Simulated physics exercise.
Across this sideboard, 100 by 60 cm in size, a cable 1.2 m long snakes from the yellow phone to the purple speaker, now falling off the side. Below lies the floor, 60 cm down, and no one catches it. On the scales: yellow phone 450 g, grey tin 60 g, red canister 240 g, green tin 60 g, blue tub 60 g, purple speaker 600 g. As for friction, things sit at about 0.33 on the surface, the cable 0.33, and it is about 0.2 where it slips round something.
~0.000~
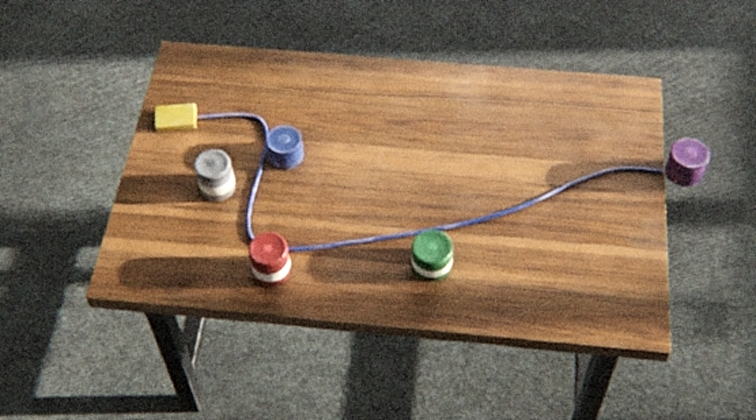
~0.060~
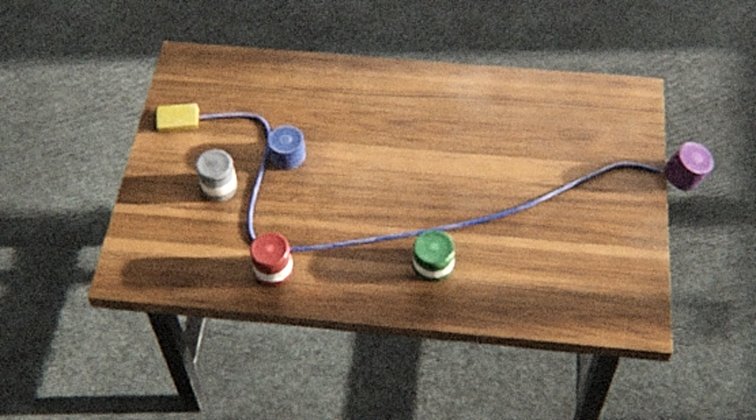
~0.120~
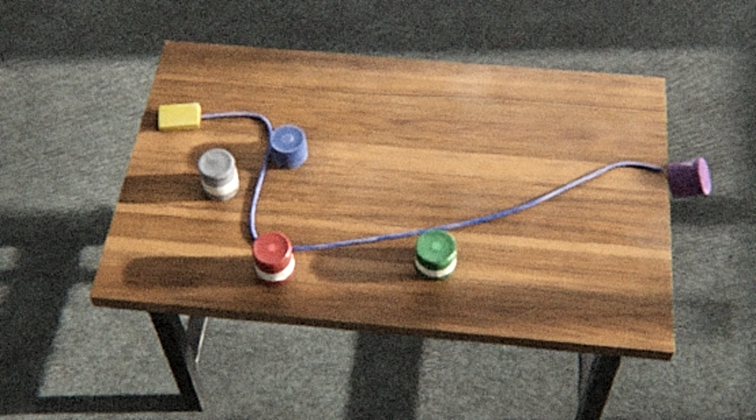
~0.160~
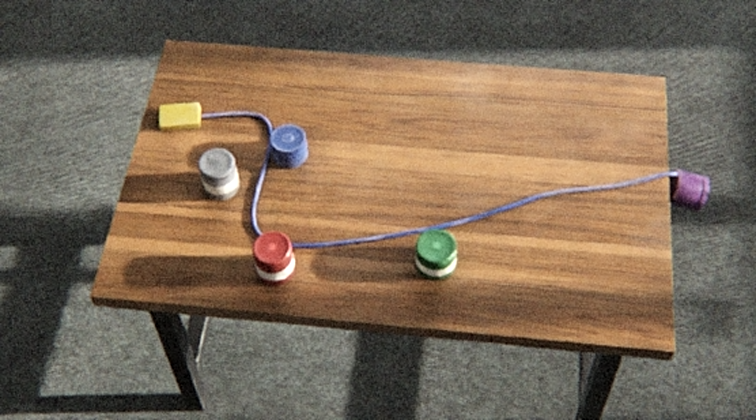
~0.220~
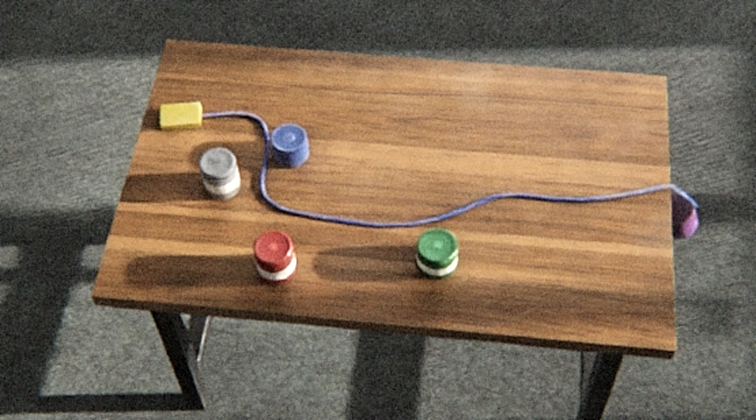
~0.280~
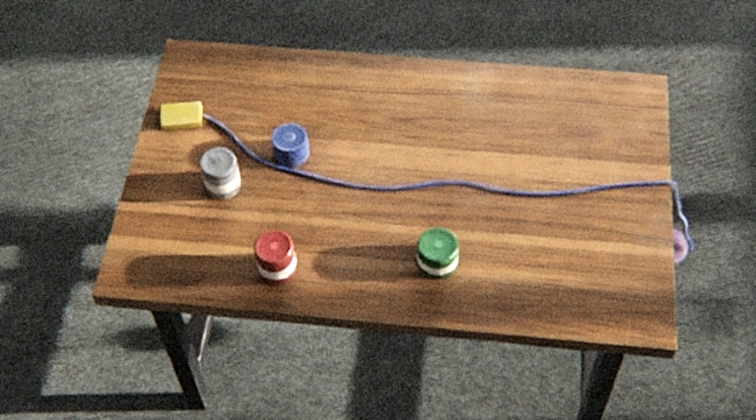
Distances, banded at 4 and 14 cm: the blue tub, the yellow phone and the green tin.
As I see it, the blue tub will go quite far. The yellow phone will go quite far. The green tin will go barely anywhere.
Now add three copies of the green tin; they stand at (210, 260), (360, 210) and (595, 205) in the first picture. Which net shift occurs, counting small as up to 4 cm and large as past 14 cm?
The first moves just a bit, the second a long way, and the third just a bit.
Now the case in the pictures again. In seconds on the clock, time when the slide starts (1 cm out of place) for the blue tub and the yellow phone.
Times: Blue tub = 0.32 s, yellow phone = 0.34 s.
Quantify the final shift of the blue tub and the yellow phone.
I'd say the blue tub went over the edge while the yellow phone shifted around 40 cm.
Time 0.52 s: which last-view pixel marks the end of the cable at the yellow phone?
Around (310, 141).
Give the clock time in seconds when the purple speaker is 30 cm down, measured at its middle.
Answer: 0.30 s on the clock.
By 0.5 s, the cable's tail end at (310, 141); blue tub 33 cm off its start, yellow phone 22 cm off its start, purple speaker over the edge.
By 0.7 s, the cable's tail end at (396, 153); blue tub over the edge, yellow phone 39 cm off its start, purple speaker over the edge.
By 1.0 s, the cable's tail end at (412, 156); blue tub over the edge, yellow phone 42 cm off its start at (392, 160), purple speaker over the edge.
By 1.2 s, the cable's tail end at (412, 156); blue tub over the edge, yellow phone 42 cm off its start, purple speaker over the edge.
By 2.4 s, the cable's tail end at (412, 156); blue tub over the edge, yellow phone 42 cm off its start at (392, 160), green tin 0 cm off its start at (438, 244), purple speaker over the edge.
